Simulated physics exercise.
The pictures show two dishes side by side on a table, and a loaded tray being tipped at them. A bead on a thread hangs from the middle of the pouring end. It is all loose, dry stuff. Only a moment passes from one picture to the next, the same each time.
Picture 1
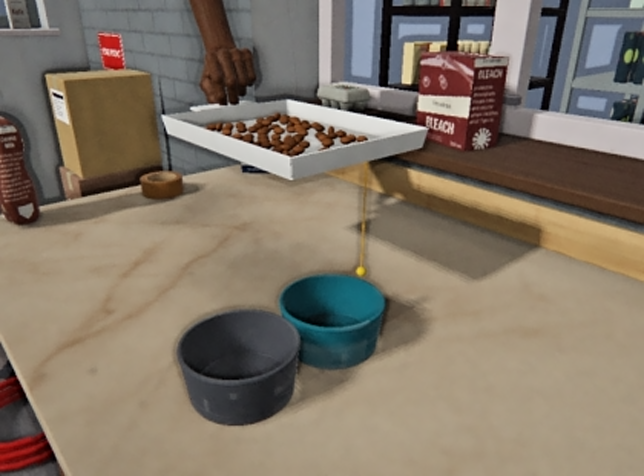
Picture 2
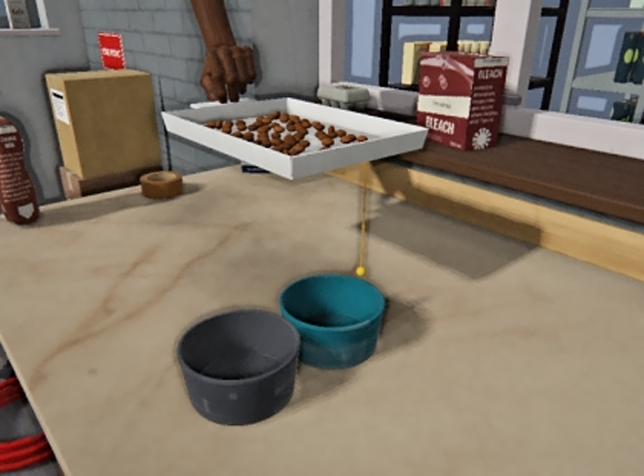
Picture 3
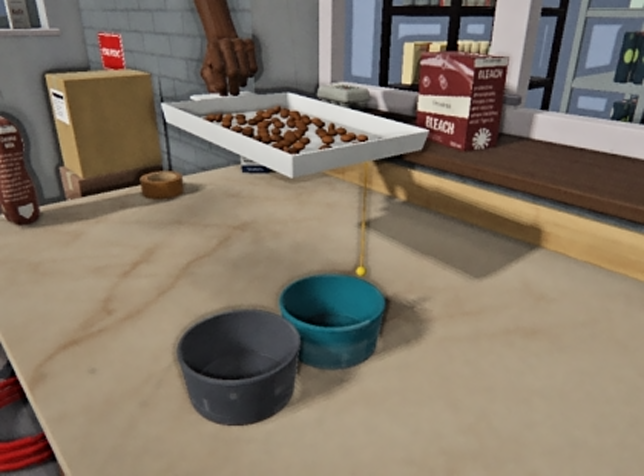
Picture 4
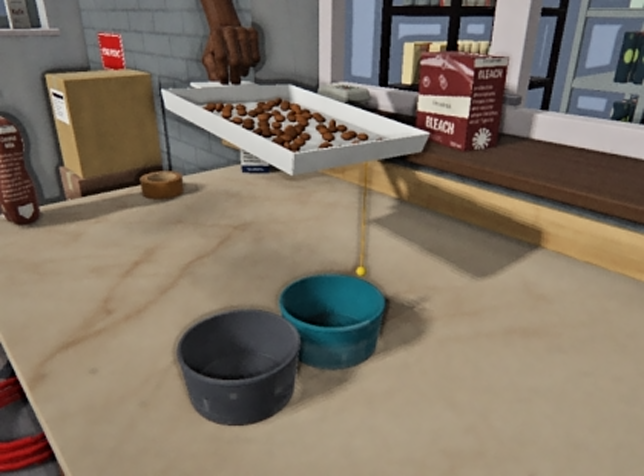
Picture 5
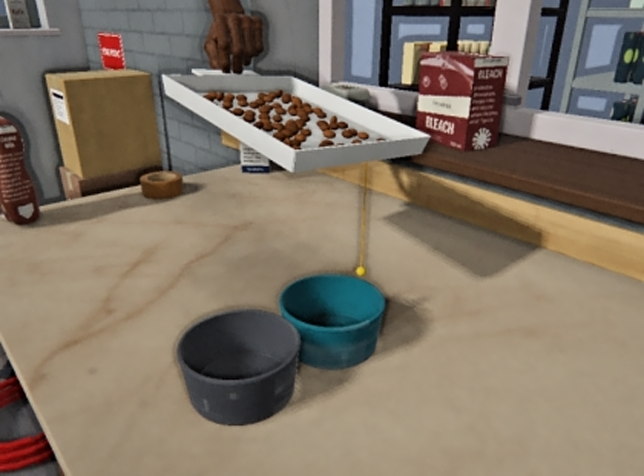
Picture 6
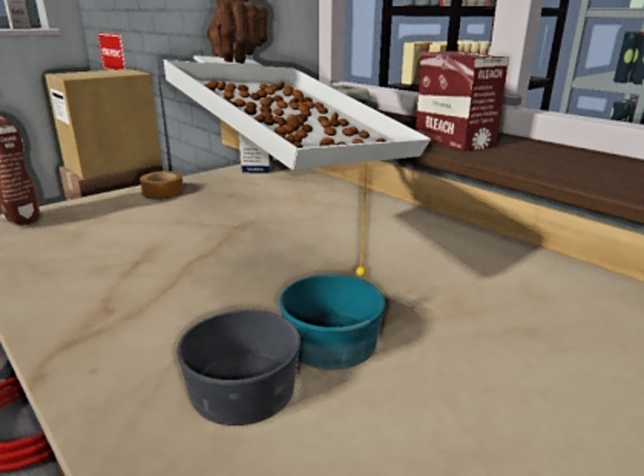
A white tray of brown kibble, gripped at its far end by a dark hand, hangs above a pale marbled counter seen from slightly above in a cluttered room. Below it sit a dark grey dish and, to the right, a teal one, beside a yellow bead on a thread, with cardboard and bleach boxes behind. The hand gradually lifts the far end, slanting the tray slightly, while the camera stays still.
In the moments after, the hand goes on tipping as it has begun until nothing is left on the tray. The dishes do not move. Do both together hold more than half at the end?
The two hold only the smaller part of the load.
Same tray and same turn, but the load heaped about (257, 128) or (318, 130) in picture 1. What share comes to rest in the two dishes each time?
About 0 and 0 per cent.
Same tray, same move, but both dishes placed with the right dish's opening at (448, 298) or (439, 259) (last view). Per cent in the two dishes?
In turn 20 and 90 in a hundred.
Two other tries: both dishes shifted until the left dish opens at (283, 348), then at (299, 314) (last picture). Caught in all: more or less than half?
The first try: Under half. The second: The smaller part.
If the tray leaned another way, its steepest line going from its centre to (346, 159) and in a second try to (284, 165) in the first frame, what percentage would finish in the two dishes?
Roughly 30 per cent, and 90 per cent.
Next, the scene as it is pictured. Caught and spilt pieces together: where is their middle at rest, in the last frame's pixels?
At about (431, 306).
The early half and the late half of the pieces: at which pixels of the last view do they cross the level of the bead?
First near (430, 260), later near (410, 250).
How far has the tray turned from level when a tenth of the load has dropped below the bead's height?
At about 90°.
Just after the last frame, tray tipped steeply; every one on the tray.
A moment on, tray tipped right over; roughly two thirds on the tray; about a tenth outside both; roughly a quarter in the air.
Further on, tray tipped past a quarter turn; every one outside both.
When it is over, tray tipped past a quarter turn; not one in the left dish; not one in the right dish; every one outside both.
